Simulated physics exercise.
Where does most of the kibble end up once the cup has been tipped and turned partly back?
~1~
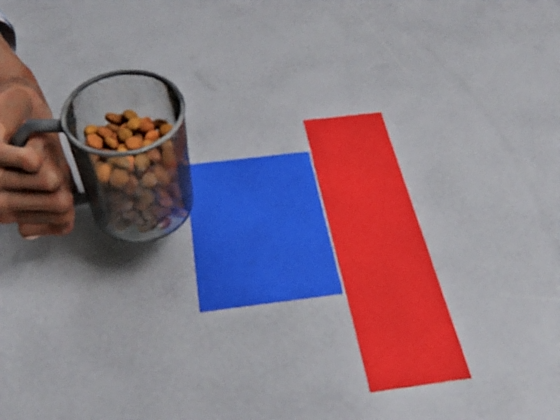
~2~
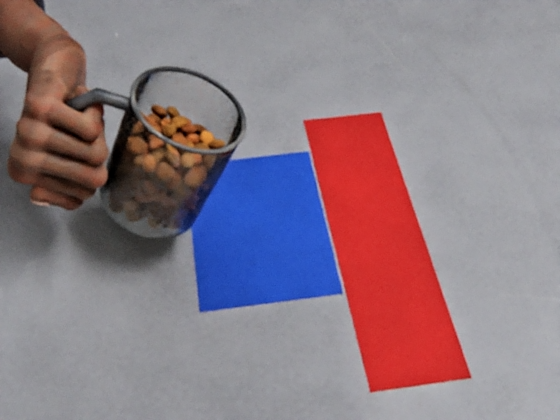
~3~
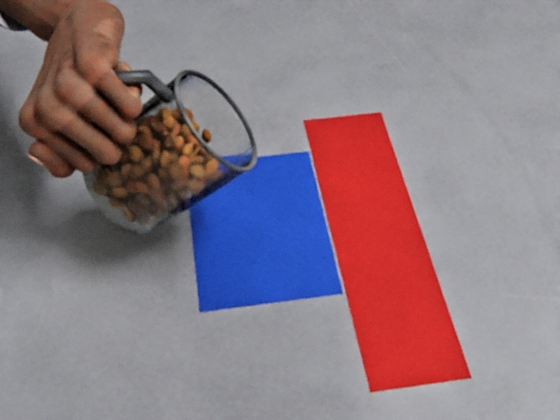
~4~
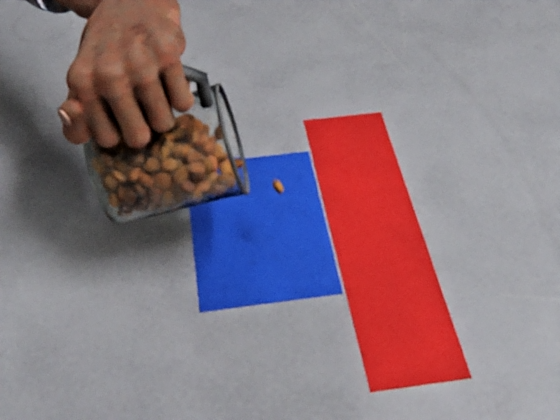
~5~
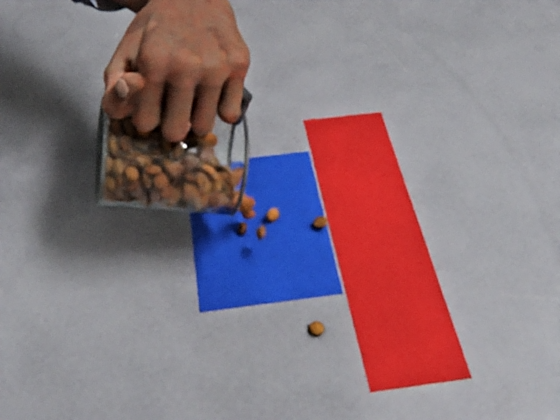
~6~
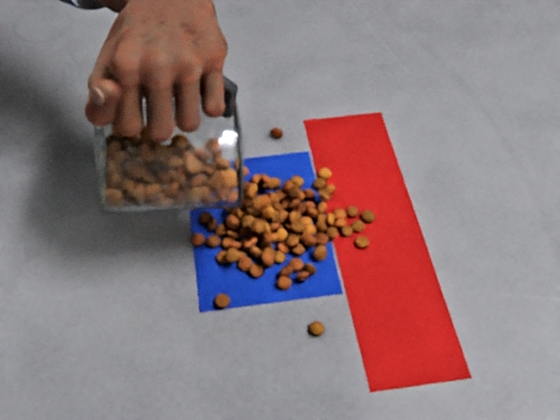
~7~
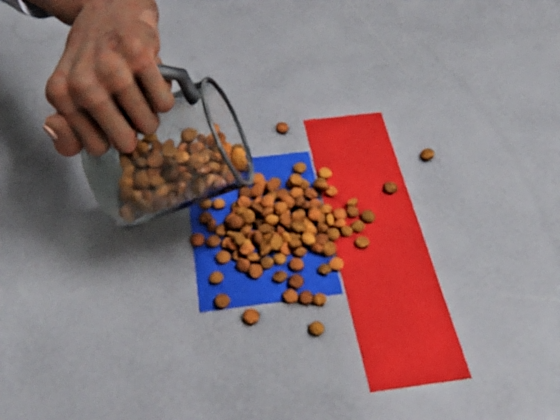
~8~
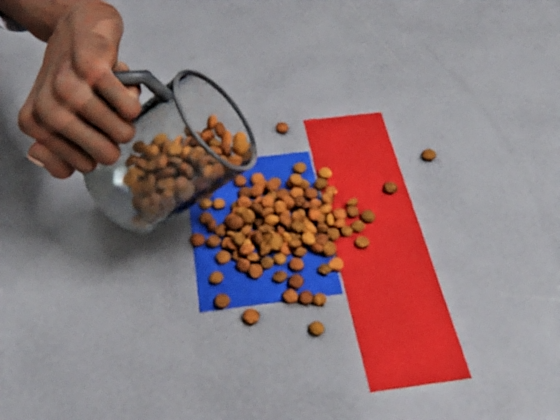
Most of it is shared between the cup and the blue mat, each holding a large portion. Only a small part ends up on the red mat or on the bare table.
